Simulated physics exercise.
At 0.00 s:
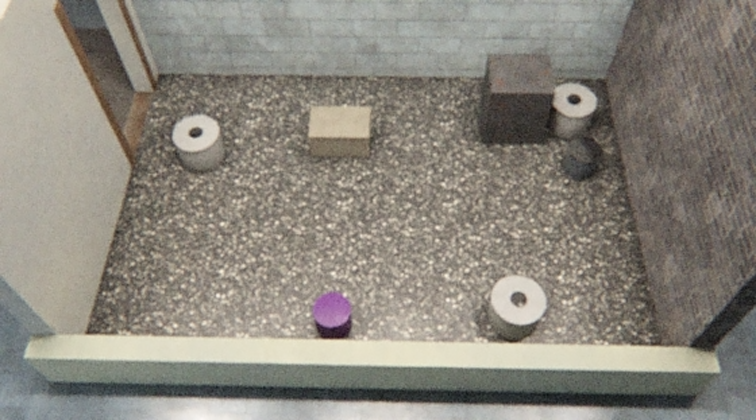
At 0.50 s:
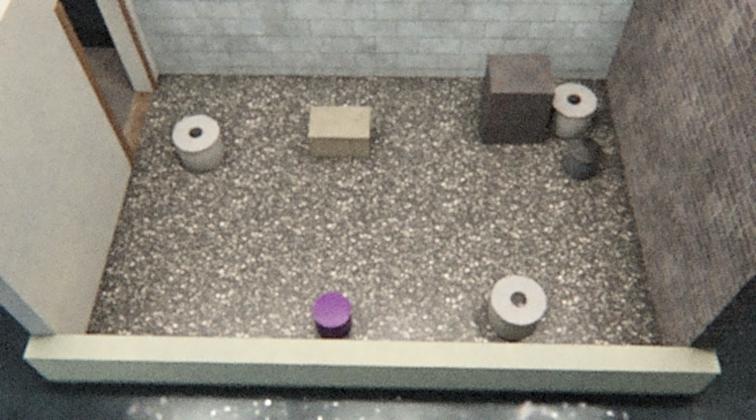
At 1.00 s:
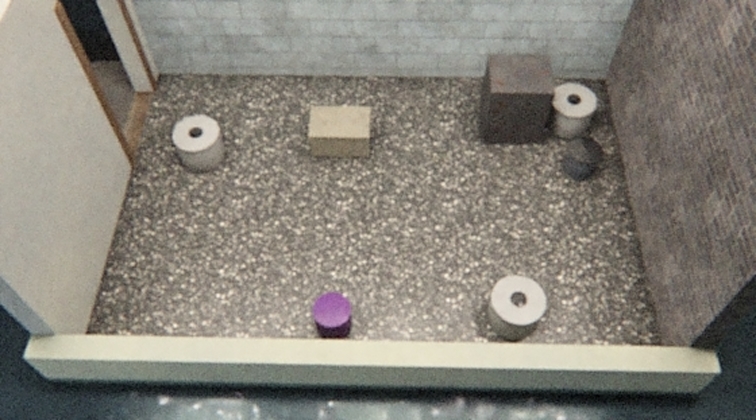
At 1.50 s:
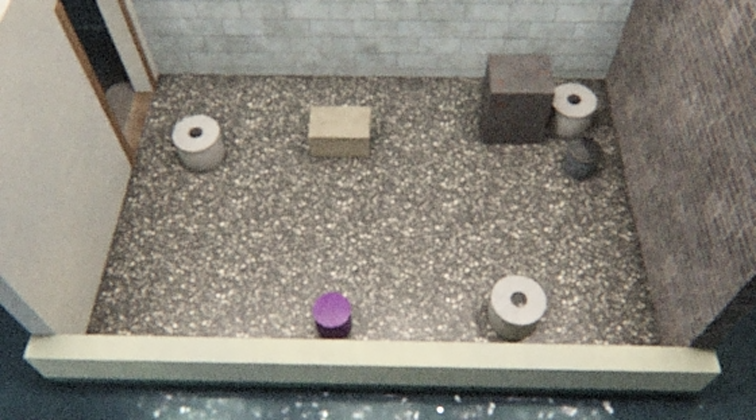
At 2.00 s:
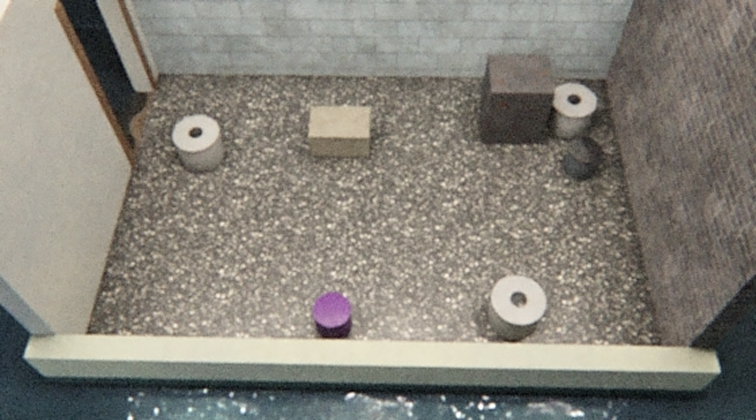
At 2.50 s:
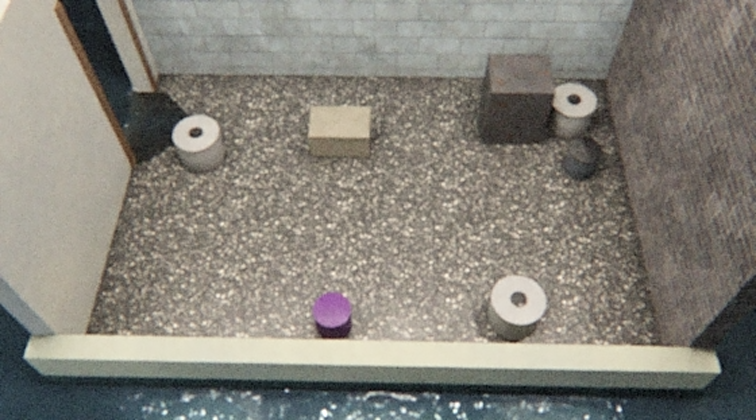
A large dark box stands by the pale brick back wall of a speckled-floored room, seen from above through its open front. Three whitish pails, a small dark grey object, a tan crate and a purple pail near the front ledge sit around it. Dark water rises outside, then spreads through the left doorway onto the floor, while the objects and the camera stay still.
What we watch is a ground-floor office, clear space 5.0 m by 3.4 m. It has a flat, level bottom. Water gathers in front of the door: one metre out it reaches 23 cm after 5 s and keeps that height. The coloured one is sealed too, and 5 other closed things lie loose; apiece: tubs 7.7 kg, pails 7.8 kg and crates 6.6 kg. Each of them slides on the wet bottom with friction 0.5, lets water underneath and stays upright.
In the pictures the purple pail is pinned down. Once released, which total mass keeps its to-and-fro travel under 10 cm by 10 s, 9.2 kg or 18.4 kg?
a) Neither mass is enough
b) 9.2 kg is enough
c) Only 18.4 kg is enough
b.
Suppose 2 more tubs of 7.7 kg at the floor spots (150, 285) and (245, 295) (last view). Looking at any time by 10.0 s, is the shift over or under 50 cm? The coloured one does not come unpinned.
First stays inside, then stays inside.
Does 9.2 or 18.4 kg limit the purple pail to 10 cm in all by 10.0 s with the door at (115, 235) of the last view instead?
Under that change the large mass is required.
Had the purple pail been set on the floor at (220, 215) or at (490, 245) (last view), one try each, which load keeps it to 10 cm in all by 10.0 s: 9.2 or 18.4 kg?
In that order: Both loads work; both loads work.
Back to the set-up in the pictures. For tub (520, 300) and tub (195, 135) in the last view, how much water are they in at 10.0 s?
Depths: Near 11 cm, then near 5 cm.
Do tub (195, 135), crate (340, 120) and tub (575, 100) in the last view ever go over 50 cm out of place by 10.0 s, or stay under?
The three come out further, further, not as far, in that order.
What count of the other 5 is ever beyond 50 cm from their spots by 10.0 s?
My count gives 2.
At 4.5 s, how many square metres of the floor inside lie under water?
Somewhere around 4.5 m2, roughly.
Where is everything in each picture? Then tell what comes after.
The purple pail at (332, 310) rests on the ground; water covers 0.0 m2; 0 of 6 have shifted, in the first frame.
The purple pail at (332, 310) rests on the ground; 0.0 m2 under water; 0 of 6 have shifted, in the second frame.
The purple pail at (332, 310), on the bottom; 0.0 m2 under water; 0 of 6 have shifted, in the third frame.
The purple pail at (332, 310), on the bottom; water covers 0.0 m2; 0 of 6 have shifted, in the fourth frame.
The purple pail at (332, 310), on the bottom; 0.0 m2 under water; 0 of 6 have shifted, in the fifth frame.
The purple pail at (332, 310) rests on the ground; water covers 0.3 m2; 0 of 6 have shifted, in the sixth frame.
After 3.5 s the purple pail would be 0 cm from its start with 9.2 kg and 0 cm from its start with 18.4 kg; 0 cm of water round it then.
After 4.5 s the purple pail would be 0 cm from its start with 9.2 kg and 0 cm from its start with 18.4 kg; 0 cm of water round it then.
After 7.0 s the purple pail would be 0 cm from its start with 9.2 kg and 0 cm from its start with 18.4 kg; 4 cm of water round it then.
After 10.0 s the purple pail would be 0 cm from its start with 9.2 kg and 0 cm from its start with 18.4 kg; 4 cm of water round it then.
